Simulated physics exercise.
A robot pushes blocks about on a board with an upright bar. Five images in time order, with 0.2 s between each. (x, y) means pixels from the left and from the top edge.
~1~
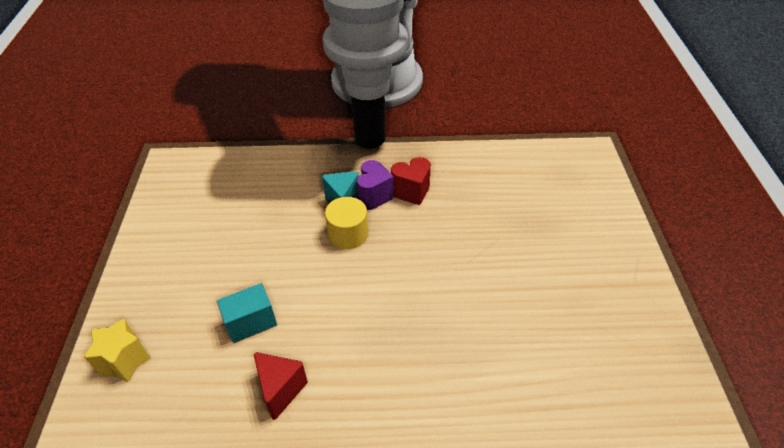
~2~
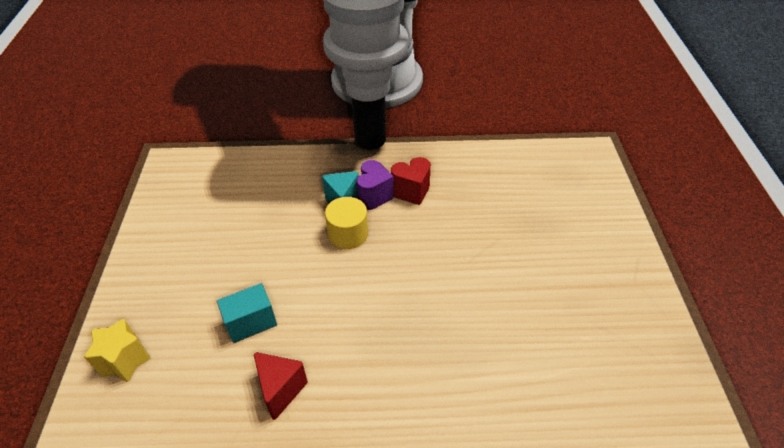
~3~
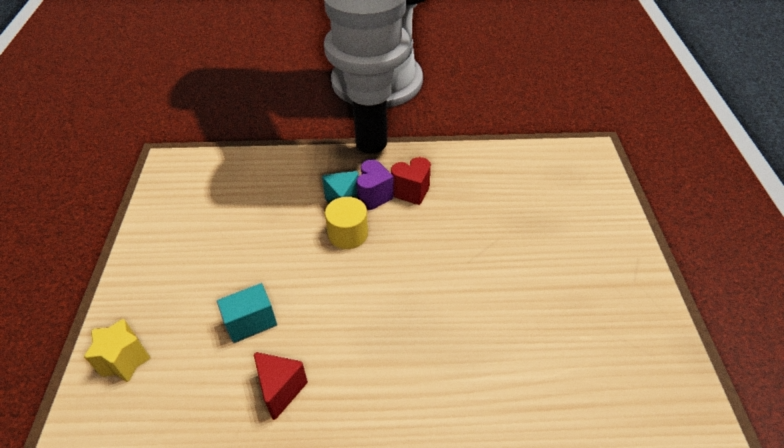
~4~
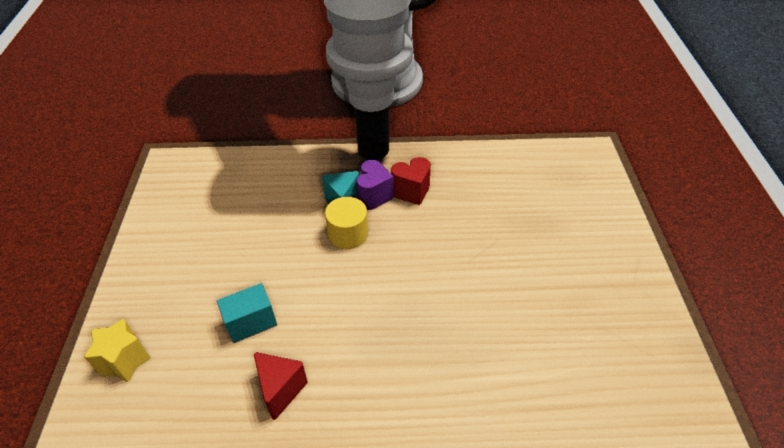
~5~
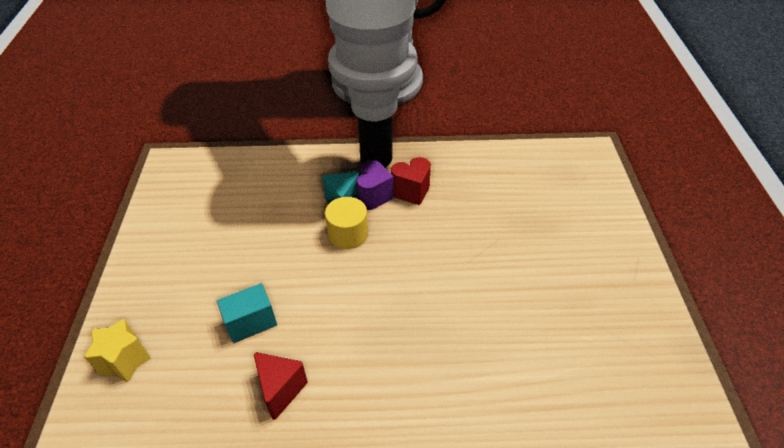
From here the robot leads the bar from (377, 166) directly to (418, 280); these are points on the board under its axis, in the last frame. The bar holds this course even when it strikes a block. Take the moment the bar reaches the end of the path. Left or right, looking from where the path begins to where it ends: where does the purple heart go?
So, looking from the first point of the path to the last, the purple heart moves rightwards.
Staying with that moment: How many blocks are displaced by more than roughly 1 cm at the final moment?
I'd put the number at three or more.
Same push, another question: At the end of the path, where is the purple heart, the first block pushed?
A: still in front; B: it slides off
Answer: B.
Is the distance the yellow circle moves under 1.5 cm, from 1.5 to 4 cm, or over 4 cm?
Overall it shifts between 1.5 and 4 cm.
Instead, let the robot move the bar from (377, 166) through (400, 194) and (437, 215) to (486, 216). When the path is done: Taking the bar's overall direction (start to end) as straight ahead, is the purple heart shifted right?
Yes, that is how it ends up.
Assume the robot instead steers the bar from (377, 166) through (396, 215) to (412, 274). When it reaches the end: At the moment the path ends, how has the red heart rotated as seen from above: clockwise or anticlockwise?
From above, it looks like the red heart goes counterclockwise.
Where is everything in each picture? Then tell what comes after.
Bar's lower end at (370, 139); turquoise triangle at (341, 181); yellow circle at (346, 211); purple heart at (373, 173); red heart at (412, 168), in the first picture.
Bar at (370, 140); blocks still, in the second picture.
Bar at (372, 144); blocks still, in the third picture.
Bar at (373, 150); blocks still, in the fourth picture.
Bar at (376, 159); turquoise triangle at (341, 181); yellow circle at (346, 211); purple heart at (373, 173); red heart at (412, 168), in the fifth picture.
The first path, step by step. One third of the way, bar at (389, 192); yellow circle at (337, 222); purple heart at (375, 204), turned 25° clockwise; red heart at (423, 176), turned 55° anticlockwise.
Two thirds of the way, bar at (403, 230); yellow circle at (328, 228); purple heart at (372, 236), turned 80° clockwise; red heart at (425, 177), turned 70° anticlockwise.
At the end, bar at (419, 273); turquoise triangle still; yellow circle at (328, 228); purple heart at (369, 242), turned 110° clockwise; red heart at (425, 177), turned 70° anticlockwise.
